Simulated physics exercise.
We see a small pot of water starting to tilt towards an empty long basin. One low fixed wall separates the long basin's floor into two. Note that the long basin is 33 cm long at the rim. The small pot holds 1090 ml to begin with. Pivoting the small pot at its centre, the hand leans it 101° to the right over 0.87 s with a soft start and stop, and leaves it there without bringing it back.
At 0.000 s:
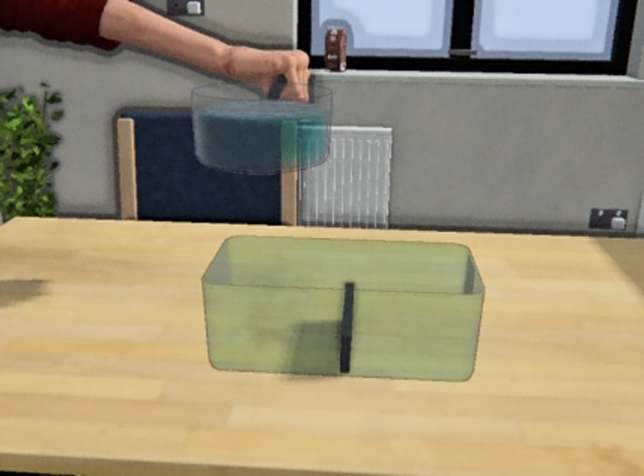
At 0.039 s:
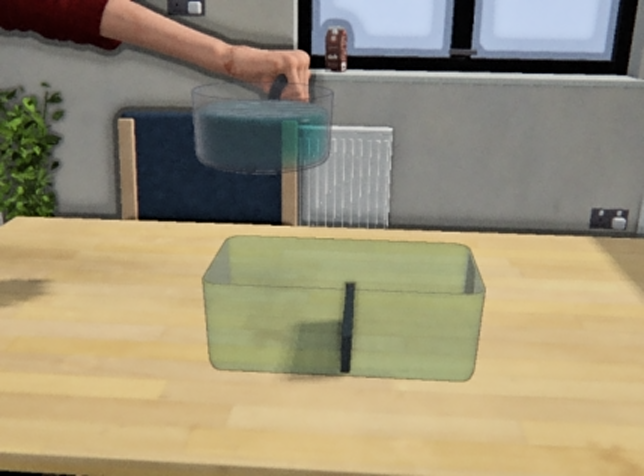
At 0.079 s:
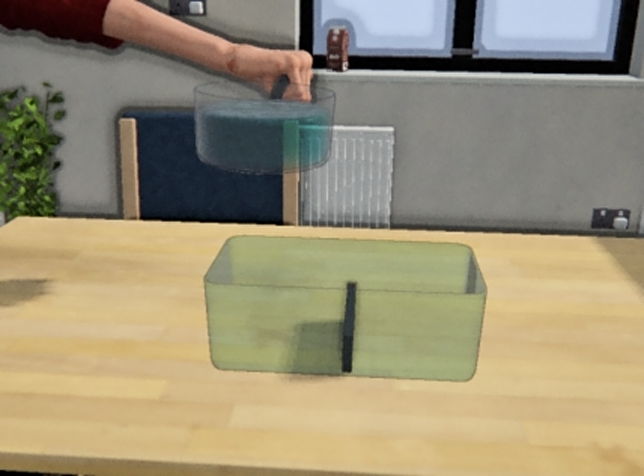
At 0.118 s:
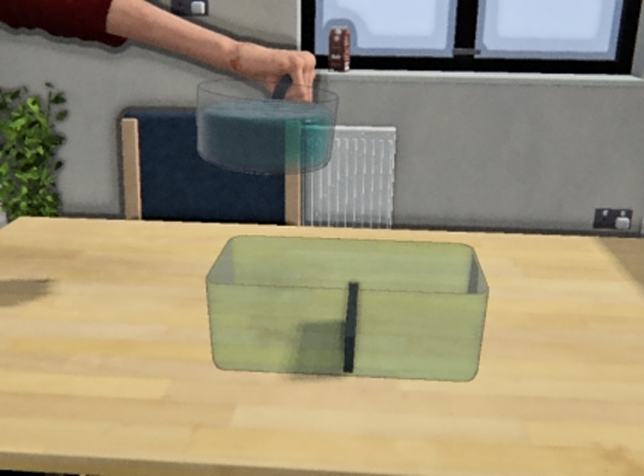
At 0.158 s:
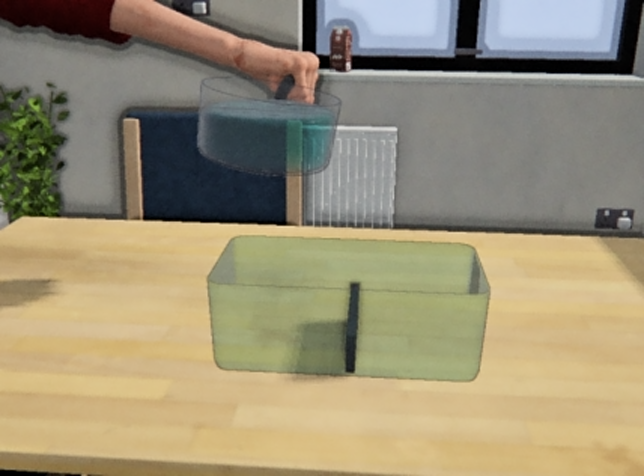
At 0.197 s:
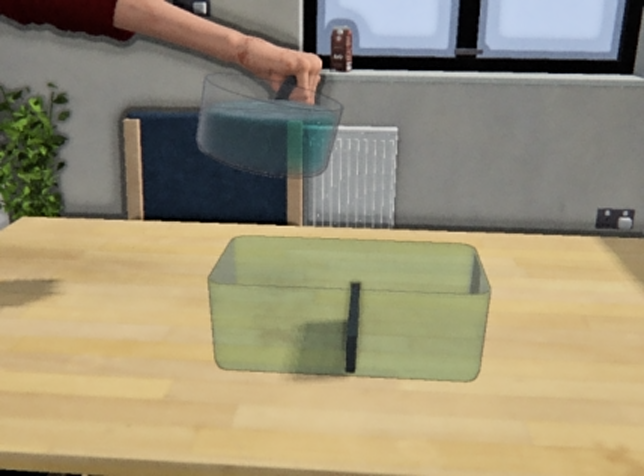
In a room with a wooden table, a hand held a small clear pot of bluish water above an empty, long, see-through green basin, then slowly tilted the pot slightly to the right.
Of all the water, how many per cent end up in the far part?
Roughly 76 per cent.
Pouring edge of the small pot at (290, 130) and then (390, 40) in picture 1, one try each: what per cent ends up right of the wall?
Try 1: 25 %; try 2: 70 %.
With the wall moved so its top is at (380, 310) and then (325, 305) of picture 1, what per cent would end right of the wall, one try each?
In turn about 45 and 95 per cent.
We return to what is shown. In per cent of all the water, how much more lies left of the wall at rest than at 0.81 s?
About 18 percent.
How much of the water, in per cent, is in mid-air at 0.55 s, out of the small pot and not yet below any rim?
Close to 36 in a hundred.
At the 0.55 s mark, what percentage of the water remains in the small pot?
Roughly 58 percent.
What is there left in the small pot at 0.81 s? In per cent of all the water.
Around 12 in a hundred is still there.
After 0.55 s the tilt is 71° and 58 per cent is still to pour, 0 is left of the wall and 5 right of it.
After 0.81 s the tilt is 100° and 13 per cent is still to pour, 5 is left of the wall and 69 right of it.
After 1.08 s the tilt is 101° and 2 per cent is still to pour, 19 is left of the wall and 75 right of it.
After 1.37 s the tilt is 101° and 0 per cent is still to pour, 22 is left of the wall and 76 right of it.
In the end 22 per cent lies left of the wall, 76 right of it and 1 outside.
